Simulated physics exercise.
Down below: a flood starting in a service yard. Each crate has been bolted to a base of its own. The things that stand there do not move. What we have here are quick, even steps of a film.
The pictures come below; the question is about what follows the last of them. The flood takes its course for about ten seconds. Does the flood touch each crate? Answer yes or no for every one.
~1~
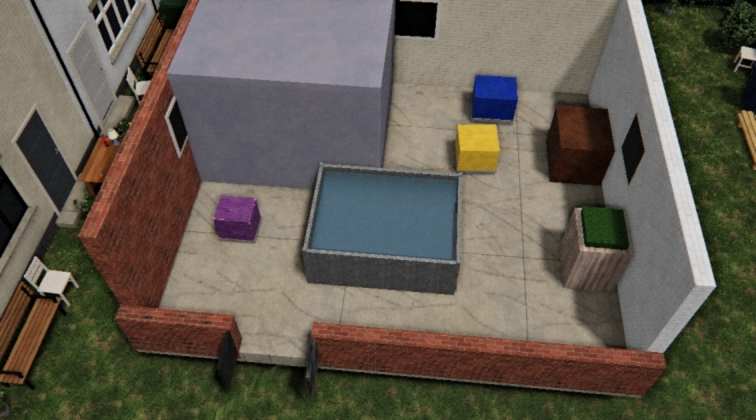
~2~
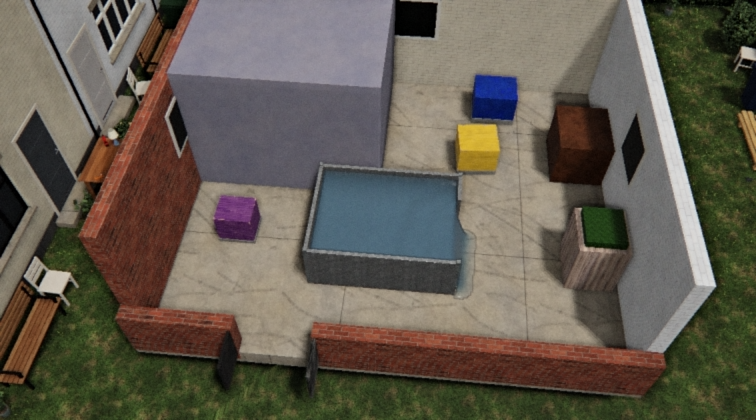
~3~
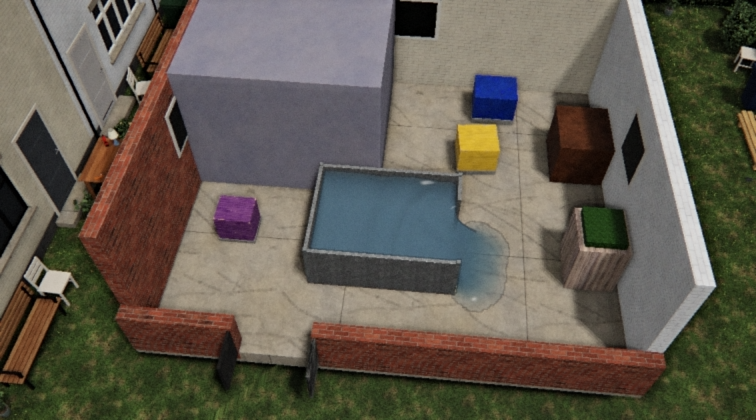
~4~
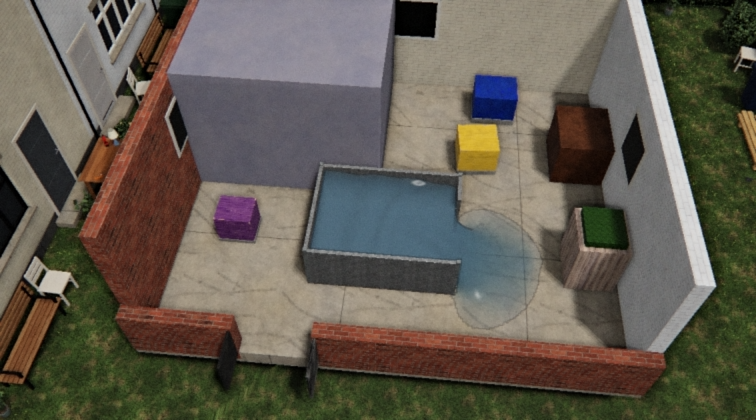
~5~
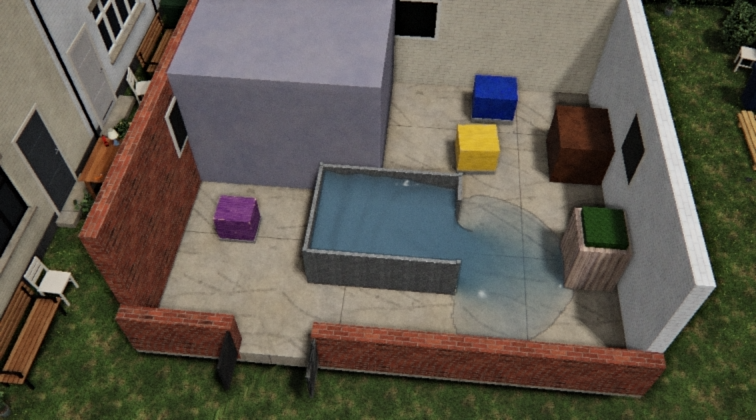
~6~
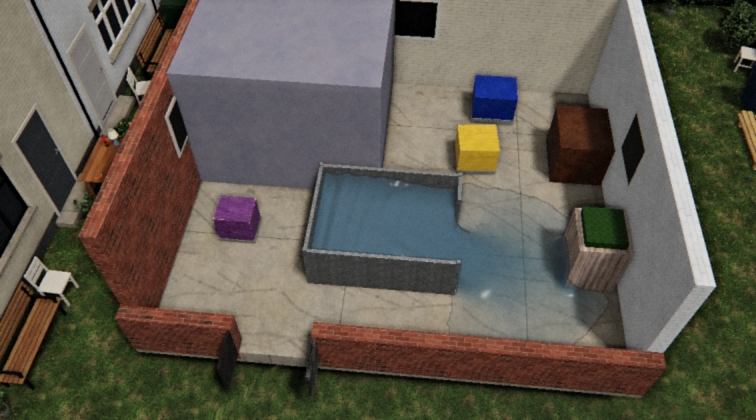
Blue crate: Yes; yellow crate: Yes; purple crate: Yes.
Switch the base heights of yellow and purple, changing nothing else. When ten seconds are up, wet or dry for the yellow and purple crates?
Yellow crate gets flooded; purple crate gets flooded.
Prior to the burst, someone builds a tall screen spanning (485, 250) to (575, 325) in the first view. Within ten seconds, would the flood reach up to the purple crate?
For purple: Reached.
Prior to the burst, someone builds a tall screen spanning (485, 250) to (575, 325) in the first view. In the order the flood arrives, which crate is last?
Crate marked purple.
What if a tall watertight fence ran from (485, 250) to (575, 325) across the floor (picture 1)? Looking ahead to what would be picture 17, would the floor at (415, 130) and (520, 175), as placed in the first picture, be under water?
Untouched, reached.
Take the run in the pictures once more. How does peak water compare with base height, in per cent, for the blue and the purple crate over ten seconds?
Roughly 190 percent, then 200 percent.
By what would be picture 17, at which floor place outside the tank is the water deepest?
My finger goes to (618, 360).
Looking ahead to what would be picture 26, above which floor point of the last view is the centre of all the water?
Near (477, 257) in the last view.
A moment on, water covers 30 % of the floor; the blue crate not reached, the yellow crate water round its plinth, the purple crate not reached.
Next, water covers 30 % of the floor; the blue crate not reached, the yellow crate water round its plinth, the purple crate not reached.
Then, water covers 50 % of the floor; the blue crate water round its plinth, the yellow crate water round its plinth, the purple crate not reached.
Later, water covers 95 % of the floor; the blue crate water round its plinth, the yellow crate water round its plinth, the purple crate water round its plinth.
In the end, water covers 100 % of the floor; the blue crate was topped, the yellow crate was topped, the purple crate was topped.
